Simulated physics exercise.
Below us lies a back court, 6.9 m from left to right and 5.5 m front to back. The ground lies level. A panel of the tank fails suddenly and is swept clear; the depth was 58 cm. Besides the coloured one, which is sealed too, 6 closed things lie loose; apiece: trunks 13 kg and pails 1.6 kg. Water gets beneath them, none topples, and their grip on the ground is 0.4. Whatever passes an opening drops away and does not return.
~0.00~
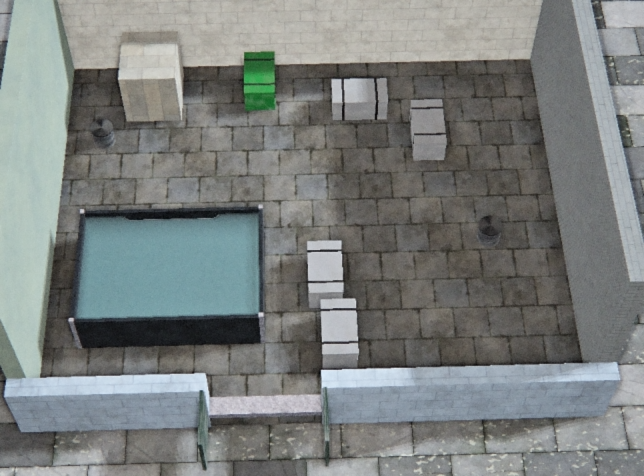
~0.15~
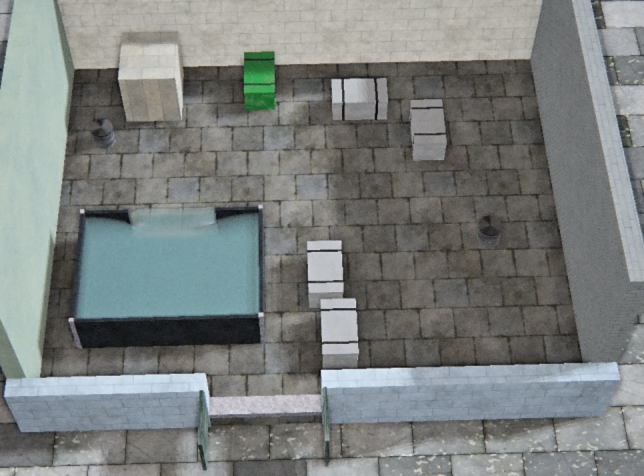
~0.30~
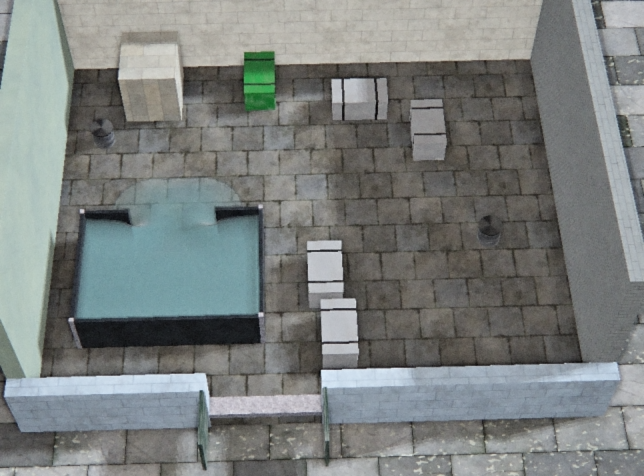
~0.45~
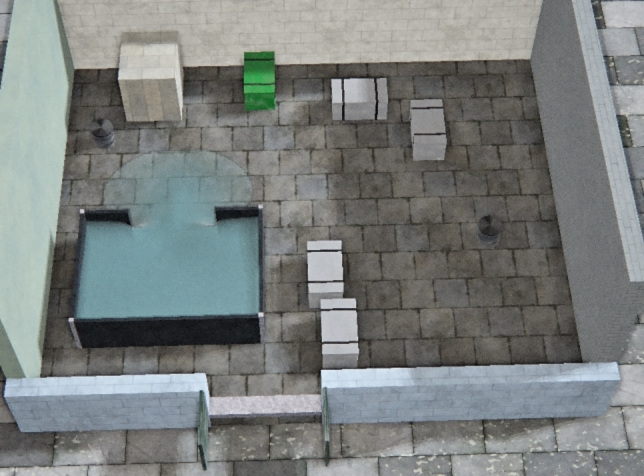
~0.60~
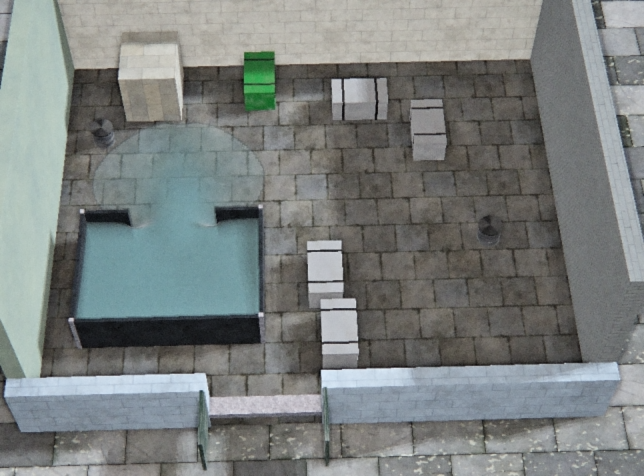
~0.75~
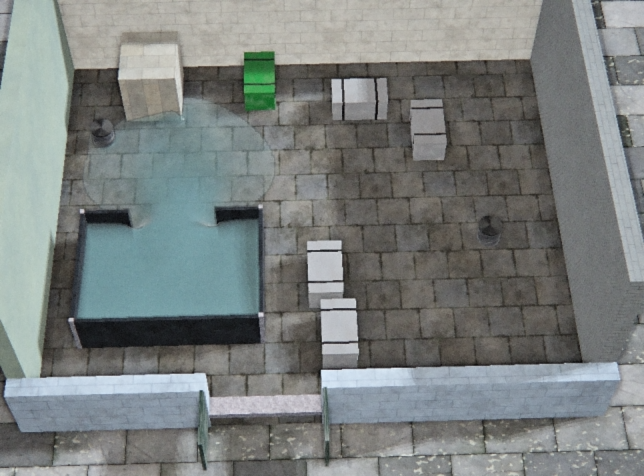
Back court with scattered trunks, water bursting from the far side of a dark tank and fanning across the paving.
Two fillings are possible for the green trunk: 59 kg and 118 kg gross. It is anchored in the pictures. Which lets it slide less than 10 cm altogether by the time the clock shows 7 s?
For it, neither weight holds it.
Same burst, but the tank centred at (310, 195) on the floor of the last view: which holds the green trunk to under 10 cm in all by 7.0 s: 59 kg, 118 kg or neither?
In that case neither weight holds it.
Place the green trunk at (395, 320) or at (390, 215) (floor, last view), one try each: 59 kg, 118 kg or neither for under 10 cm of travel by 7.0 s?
In turn: Either load holds; the smaller is enough.
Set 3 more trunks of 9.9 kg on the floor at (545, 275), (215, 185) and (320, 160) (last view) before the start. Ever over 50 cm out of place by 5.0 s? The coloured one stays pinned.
In turn: Less, over, past it.
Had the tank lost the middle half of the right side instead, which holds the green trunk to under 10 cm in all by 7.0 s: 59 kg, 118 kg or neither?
In that case the smaller load will do.
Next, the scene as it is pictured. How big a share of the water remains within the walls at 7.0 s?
About 100 per cent.
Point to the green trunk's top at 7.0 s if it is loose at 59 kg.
Around (351, 86).
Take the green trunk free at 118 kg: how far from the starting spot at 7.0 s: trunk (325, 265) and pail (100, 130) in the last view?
In that order: 0 cm, 120 cm.
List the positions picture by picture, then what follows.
In the first frame, the green trunk at (259, 72) rests on the ground; water covers 3.8 m2; 0 of 7 have shifted.
In the second frame, the green trunk at (259, 72), on the bottom; water covers 4.4 m2; 0 of 7 have shifted.
In the third frame, the green trunk at (259, 72) rests on the ground; water covers 5.3 m2; 0 of 7 have shifted.
In the fourth frame, the green trunk at (259, 72) rests on the ground; 6.3 m2 under water; 0 of 7 have shifted.
In the fifth frame, the green trunk at (259, 72) rests on the ground; 7.4 m2 under water; 0 of 7 have shifted.
In the sixth frame, the green trunk at (259, 72), on the bottom; water covers 8.4 m2; 0 of 7 have shifted.
After 1.4 s the green trunk would be 1 cm from its start with 59 kg and 0 cm from its start with 118 kg; 9 cm of water round it then.
After 3.1 s the green trunk would be 115 cm from its start with 59 kg and 43 cm from its start with 118 kg; 13 cm of water round it then.
After 4.9 s the green trunk would be 136 cm from its start with 59 kg and 49 cm from its start with 118 kg; 9 cm of water round it then.
After 7.0 s the green trunk would be 136 cm from its start with 59 kg and 49 cm from its start with 118 kg; 7 cm of water round it then.
